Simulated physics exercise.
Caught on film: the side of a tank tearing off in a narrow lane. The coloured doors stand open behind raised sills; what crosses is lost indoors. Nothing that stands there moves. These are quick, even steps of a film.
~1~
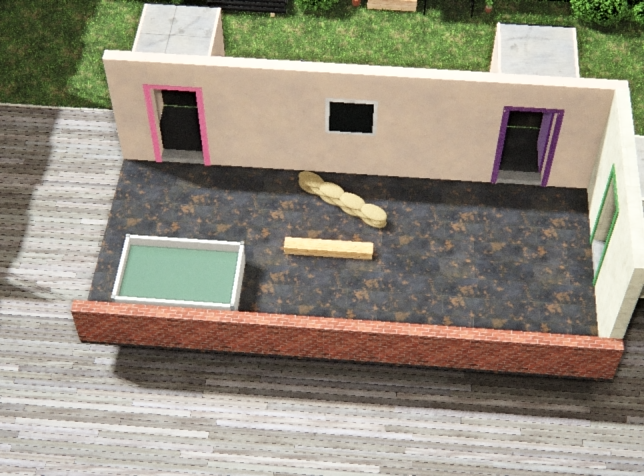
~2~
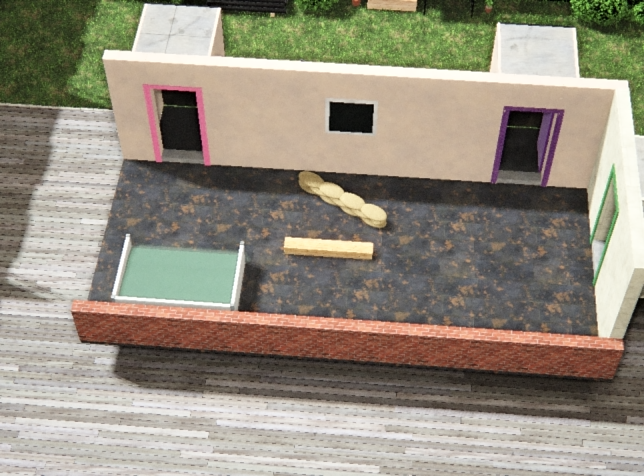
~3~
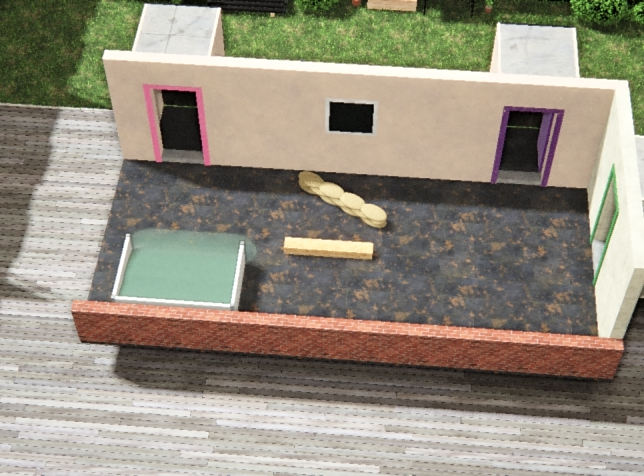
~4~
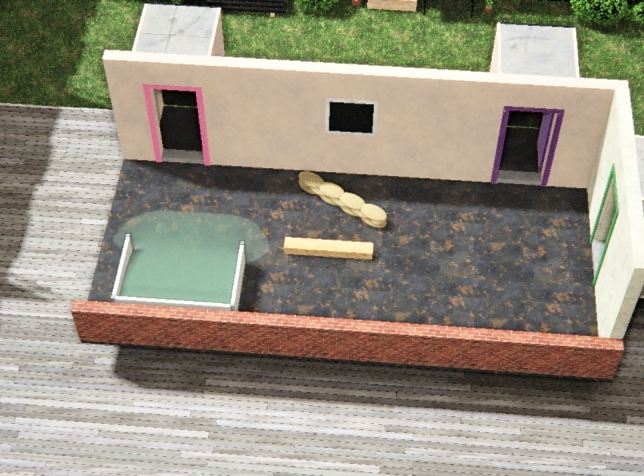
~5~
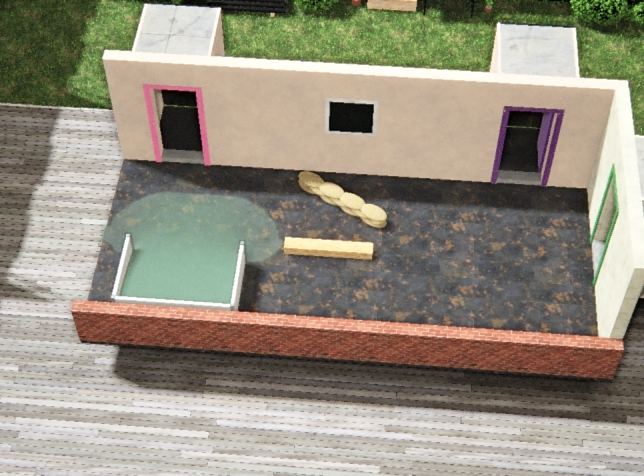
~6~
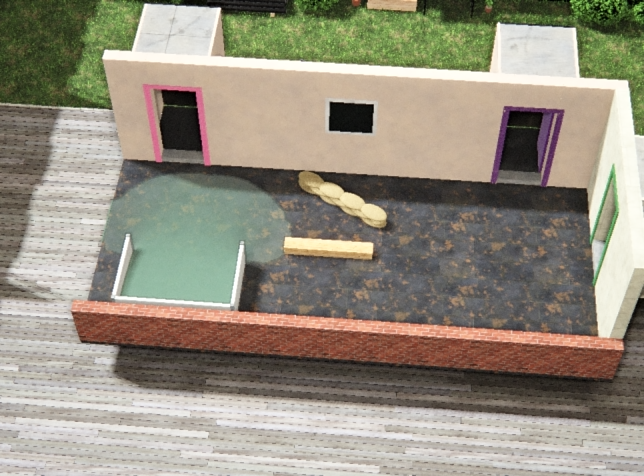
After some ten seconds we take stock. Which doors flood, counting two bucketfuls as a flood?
In the end: The purple door stays under that; the green door stays under that; the pink door takes more than that.
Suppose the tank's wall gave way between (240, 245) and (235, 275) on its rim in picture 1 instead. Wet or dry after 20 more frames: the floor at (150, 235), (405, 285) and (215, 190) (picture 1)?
One after the other: Not flooded, flooded, no water.
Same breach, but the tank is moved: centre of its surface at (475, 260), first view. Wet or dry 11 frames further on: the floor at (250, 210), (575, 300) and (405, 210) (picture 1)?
In that order: No water, no water, wet.
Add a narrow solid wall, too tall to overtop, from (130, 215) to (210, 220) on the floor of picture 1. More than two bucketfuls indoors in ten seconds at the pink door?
Then: Pink lets less in.
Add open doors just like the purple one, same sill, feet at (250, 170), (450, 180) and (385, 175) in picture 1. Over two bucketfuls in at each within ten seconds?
In that order: Floods, lets less in, stays under.
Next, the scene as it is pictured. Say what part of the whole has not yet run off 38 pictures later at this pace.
Some 62 per cent.
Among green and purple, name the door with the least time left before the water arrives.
That is the purple one.
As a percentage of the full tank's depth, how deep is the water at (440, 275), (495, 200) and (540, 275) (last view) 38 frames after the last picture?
In turn 4, 4 and 2 in a hundred.
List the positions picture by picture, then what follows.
In the first picture, the water tank at (179, 273) is whole and still.
In the second picture, the front is at (245, 258), out from the gap on the water tank's far side.
In the third picture, water pours out on the water tank's far side and has run to (252, 249).
In the fourth picture, the front is at (261, 234), out from the gap on the water tank's far side.
In the fifth picture, the front is at (258, 211), out from the gap on the water tank's far side.
In the sixth picture, water pours out on the water tank's far side and has run to (239, 182).
A moment on, water covers 25 % of the floor; the purple door not reached, the green door not reached, the pink door over two buckets in.
Next, water covers 25 % of the floor; the purple door not reached, the green door not reached, the pink door far over two buckets in.
Then, water covers 35 % of the floor; the purple door not reached, the green door not reached, the pink door far over two buckets in.
Later, water covers 55 % of the floor; the purple door wet at the sill, nothing in, the green door not reached, the pink door far over two buckets in.
In the end, water covers 60 % of the floor; the purple door wet at the sill, nothing in, the green door wet at the sill, nothing in, the pink door far over two buckets in.
